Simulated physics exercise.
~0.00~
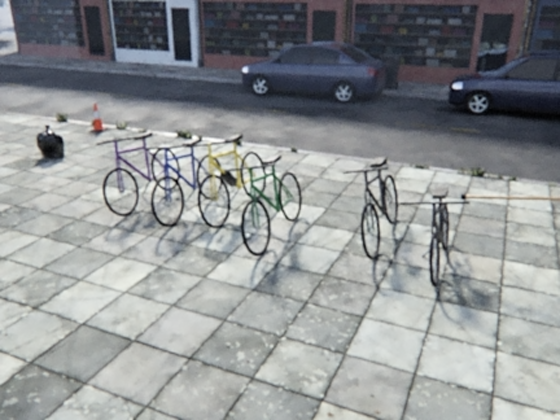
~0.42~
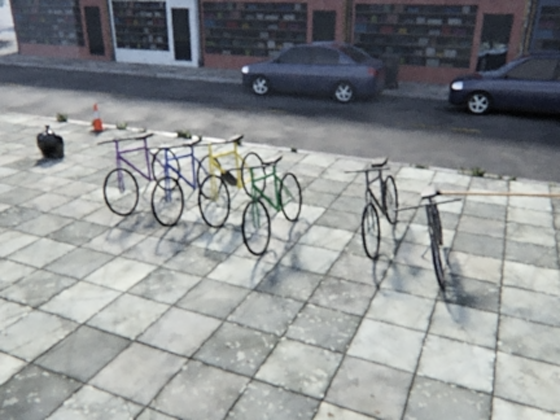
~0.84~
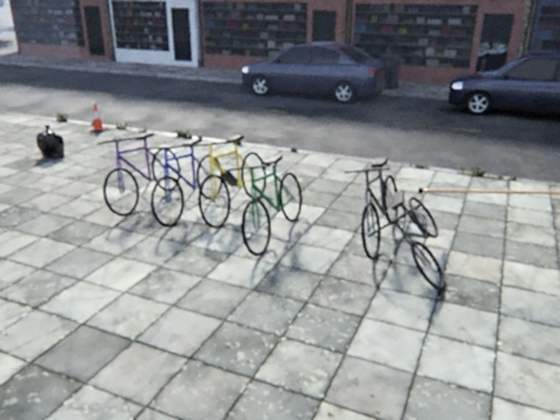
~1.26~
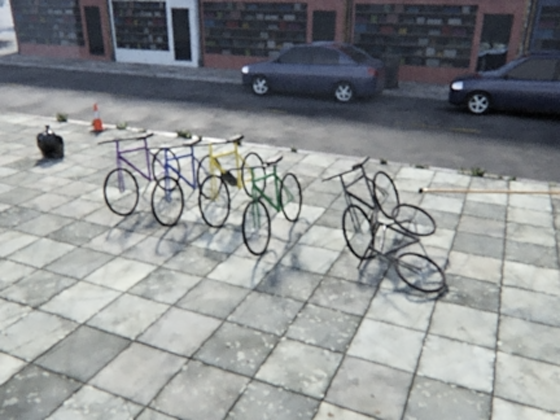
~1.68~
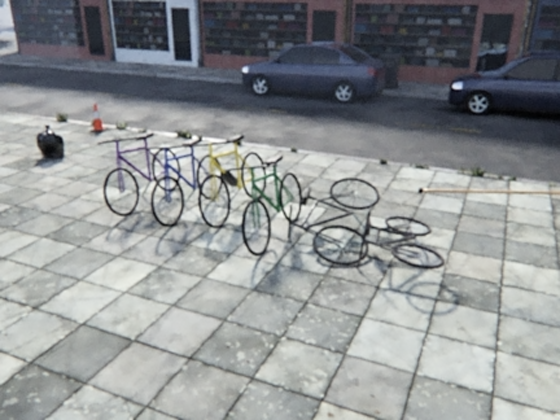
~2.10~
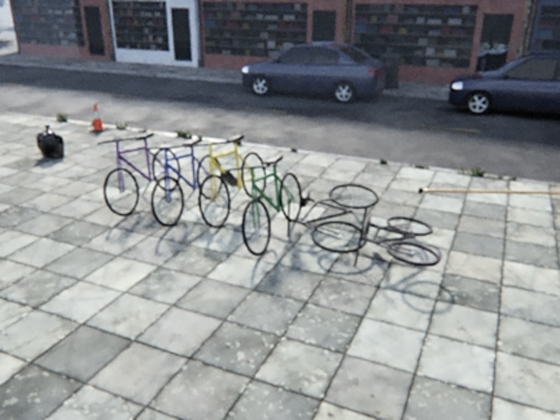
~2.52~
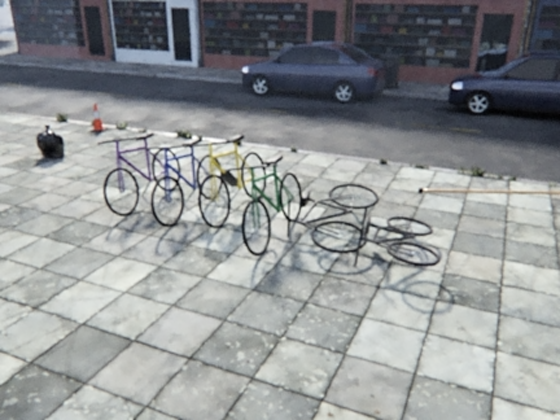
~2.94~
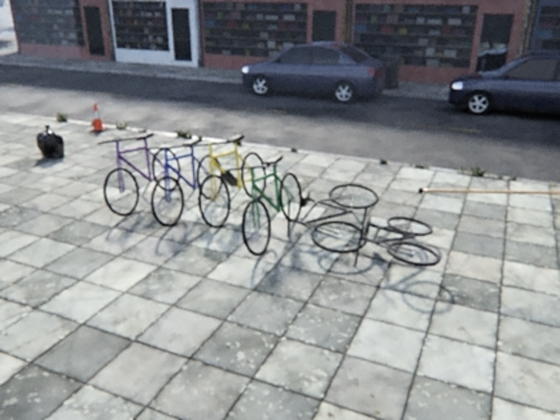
The clip shows six bicycles parked in a row on a paved roadside as a pole touches the rightmost one, which tips left into the dark bicycle beside it. Both topple and lie on the paving, while the green, yellow, blue and purple bicycles stay standing.
